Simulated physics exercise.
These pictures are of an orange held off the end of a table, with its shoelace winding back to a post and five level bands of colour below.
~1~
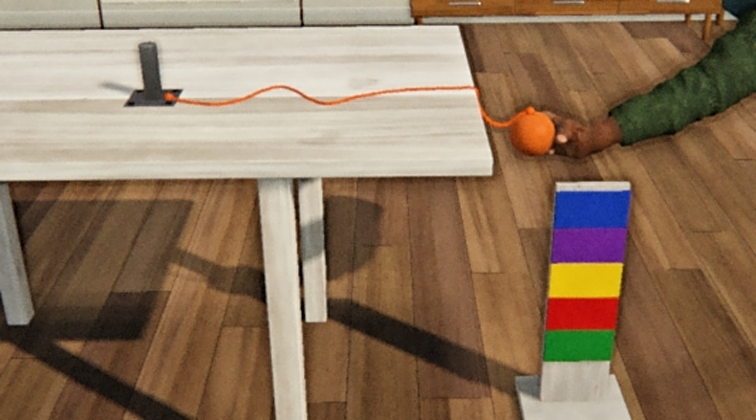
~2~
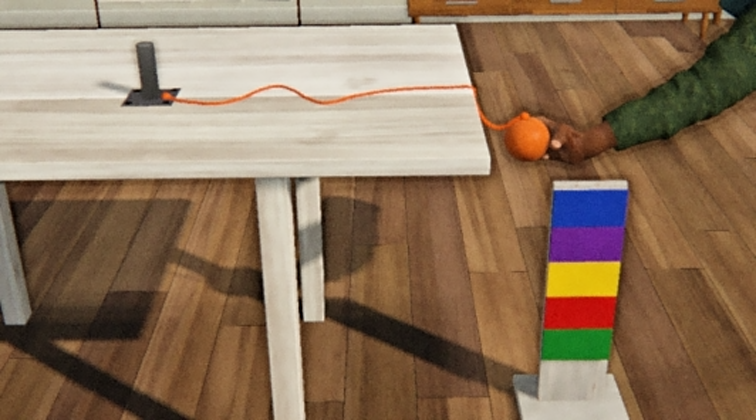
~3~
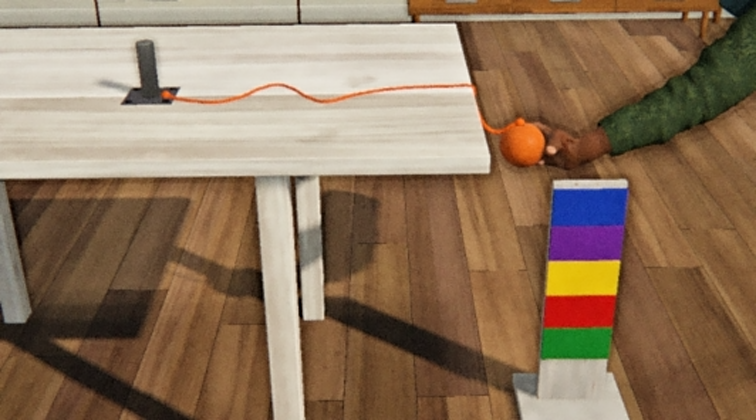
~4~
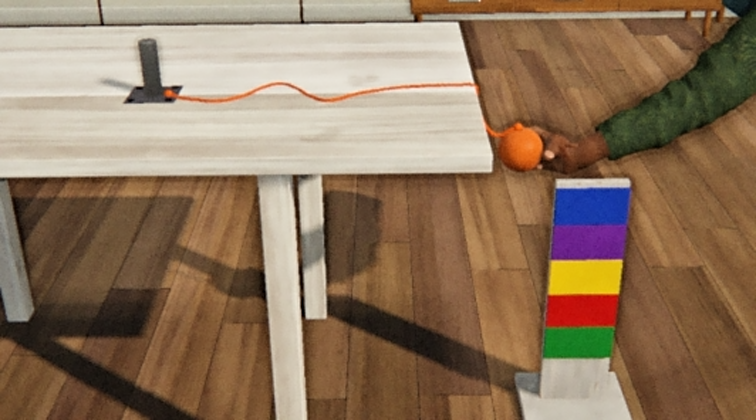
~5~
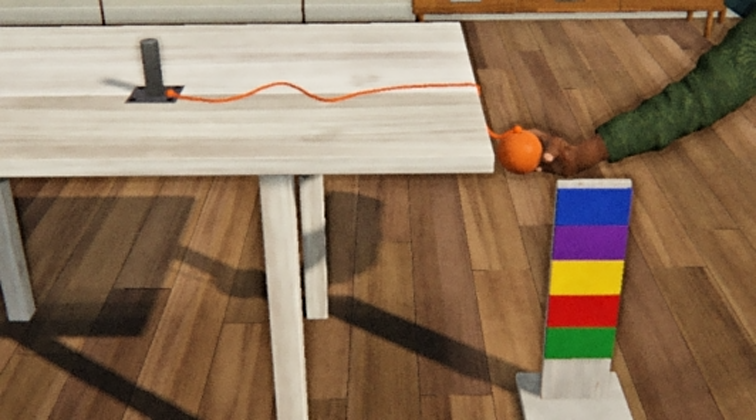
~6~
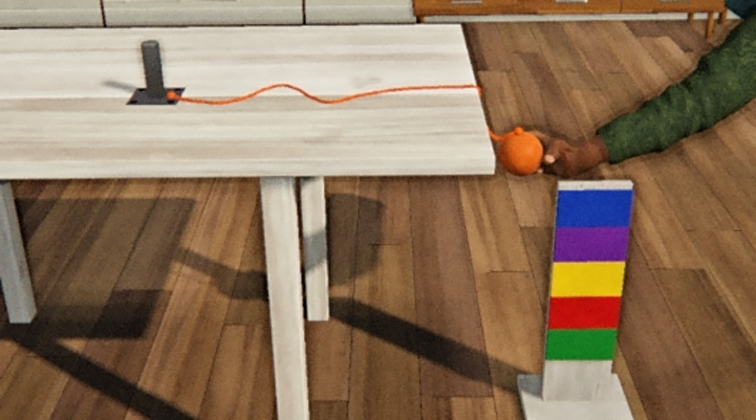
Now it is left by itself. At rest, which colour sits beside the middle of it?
Its centre is beside purple.
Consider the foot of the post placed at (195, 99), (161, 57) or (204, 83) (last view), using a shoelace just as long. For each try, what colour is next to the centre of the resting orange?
Result 1: Yellow. Result 2: Blue. Result 3: Yellow.
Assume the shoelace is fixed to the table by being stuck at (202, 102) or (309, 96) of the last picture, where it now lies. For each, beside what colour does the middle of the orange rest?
In order: Purple; blue.
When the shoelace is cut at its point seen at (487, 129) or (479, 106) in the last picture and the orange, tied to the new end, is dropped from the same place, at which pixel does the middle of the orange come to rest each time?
It would end up close to (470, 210), then close to (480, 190).
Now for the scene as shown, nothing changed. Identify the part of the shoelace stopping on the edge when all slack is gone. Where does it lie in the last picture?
At (416, 89).
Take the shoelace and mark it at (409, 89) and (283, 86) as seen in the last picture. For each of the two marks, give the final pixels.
The first settles around (471, 93), the second around (308, 94).
A little later, orange near (495, 228); level with blue.
Next, orange near (455, 242); level with purple.
Later still, orange near (463, 248); level with purple.
When it is over, orange near (479, 248); level with purple. The purple one.
